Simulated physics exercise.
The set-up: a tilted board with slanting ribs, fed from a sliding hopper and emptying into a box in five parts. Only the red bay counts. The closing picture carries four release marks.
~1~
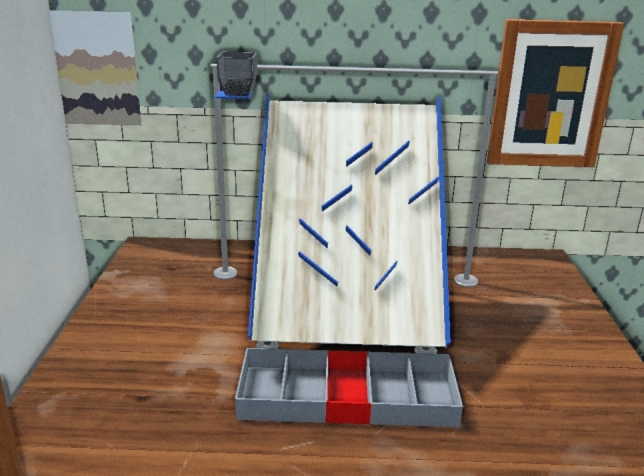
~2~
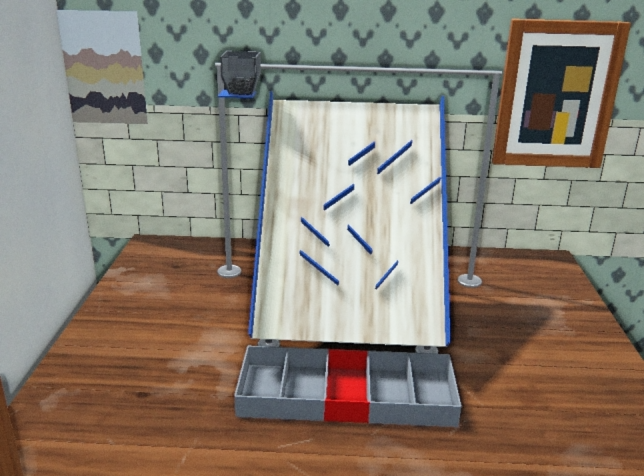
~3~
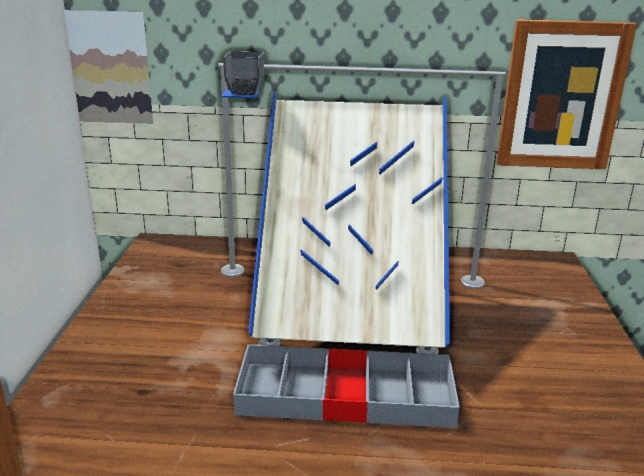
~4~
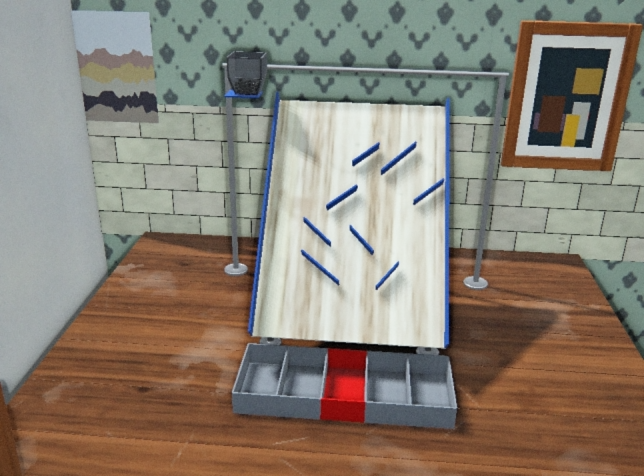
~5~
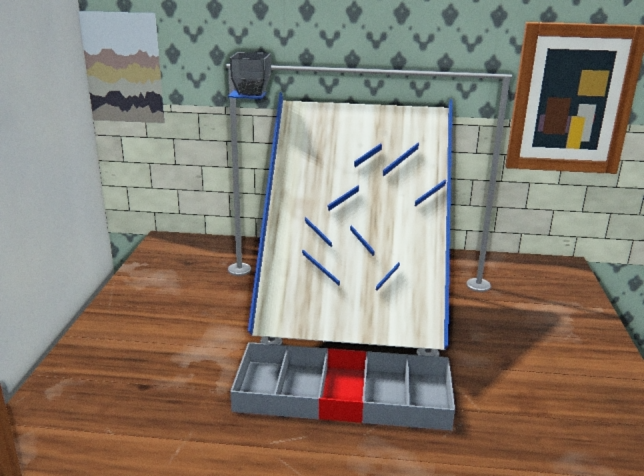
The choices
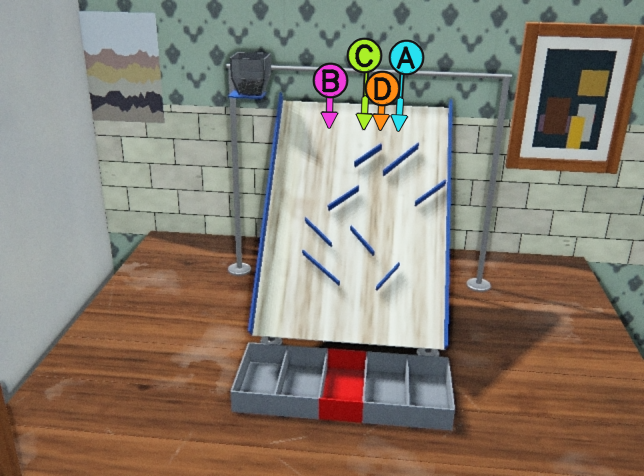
Tilted wooden board with slanting blue ribs standing above a grey tray with one red bay, the view drifting very slightly.
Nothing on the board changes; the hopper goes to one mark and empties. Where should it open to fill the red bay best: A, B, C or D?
Mark A.
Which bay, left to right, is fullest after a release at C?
The third.
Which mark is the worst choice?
Mark B.
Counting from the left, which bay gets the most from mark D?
The third.
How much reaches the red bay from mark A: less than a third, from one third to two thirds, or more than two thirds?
Mark A gives more than two thirds.
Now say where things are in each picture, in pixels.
Hopper (240, 87), black beans, door shut, in the first picture.
Ribs (349, 160) to (375, 142), (378, 169) to (412, 140), (324, 205) to (354, 184), in the second picture.
Ribs (413, 199) to (442, 177), (302, 217) to (330, 242), (349, 225) to (373, 250), in the third picture.
Ribs (301, 250) to (339, 281), (376, 286) to (399, 261), in the fourth picture.
Red bay (341, 409), number 3 of 5 from the left, in the fifth picture.
On the marked copy, mark A meets the board at (398, 125); mark B meets the board at (329, 122); mark C meets the board at (364, 123); mark D meets the board at (380, 124).
Choosing A, the larger part in the red bay, about a tenth in other bays, about a tenth held on the board.
Choosing B, roughly half in the red bay, roughly a third in other bays, about a tenth held on the board, just a few outside the box.
Choosing C, roughly two thirds in the red bay, roughly a quarter in other bays, about a tenth held on the board.
Choosing D, roughly two thirds in the red bay, roughly a quarter in other bays, about a tenth held on the board.
